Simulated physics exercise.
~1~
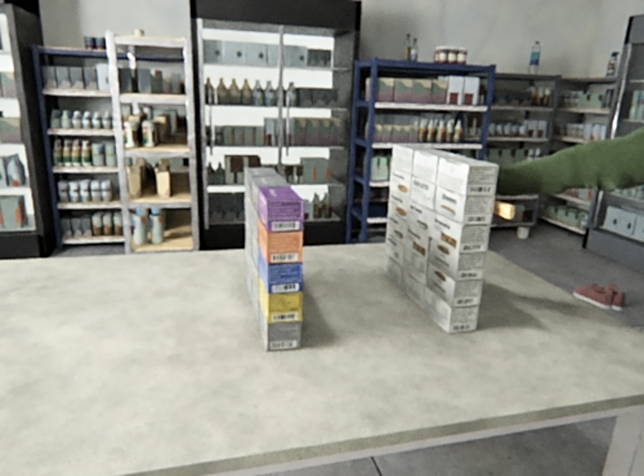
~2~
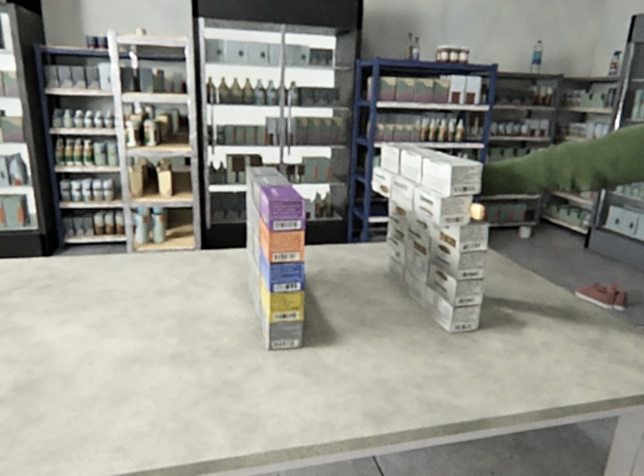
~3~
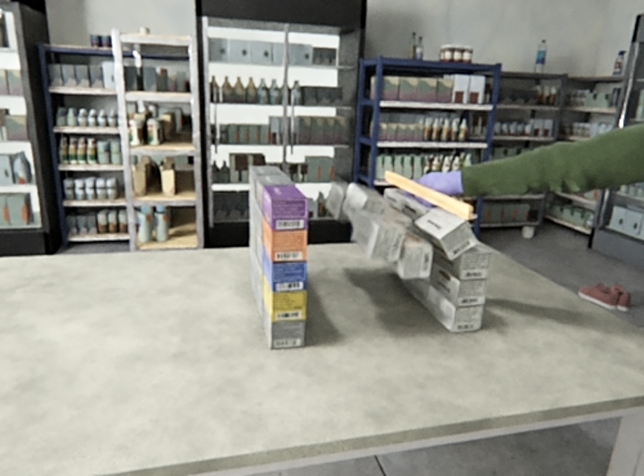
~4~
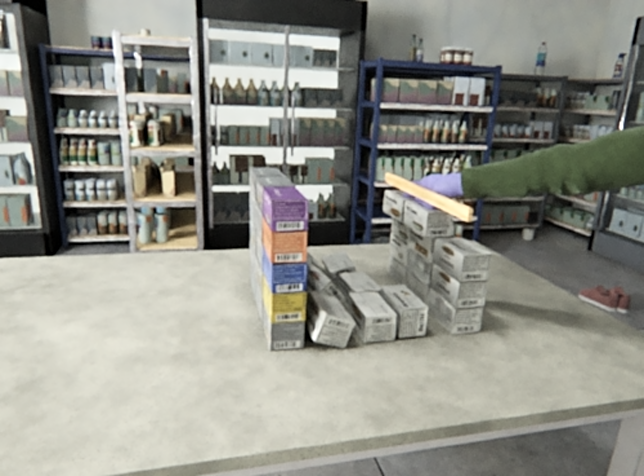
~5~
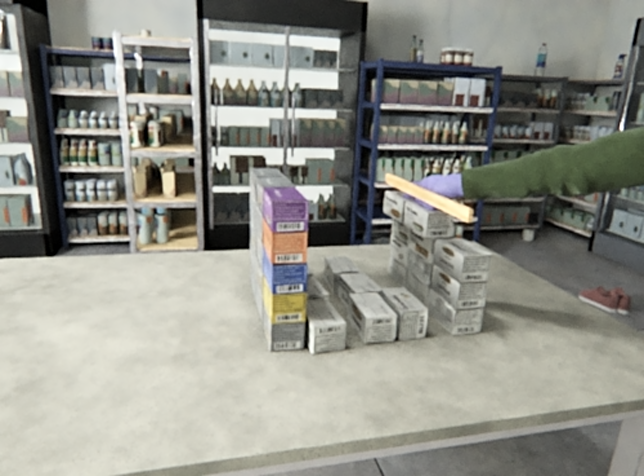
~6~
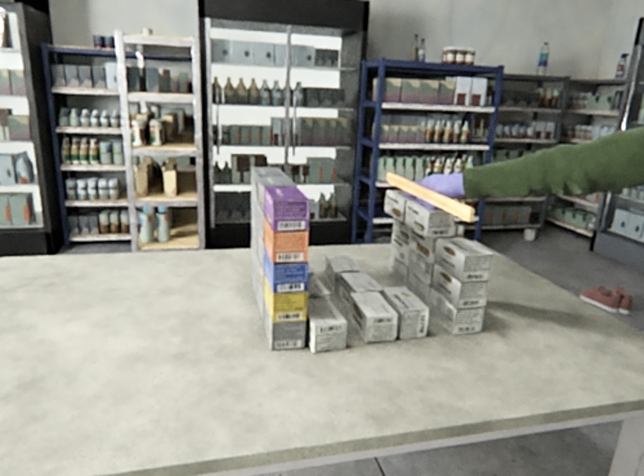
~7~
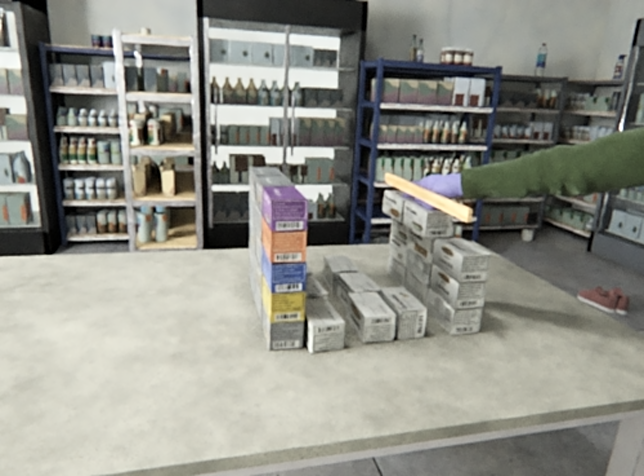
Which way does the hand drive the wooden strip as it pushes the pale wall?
The hand drives the wooden strip to the left, into the pale packets.
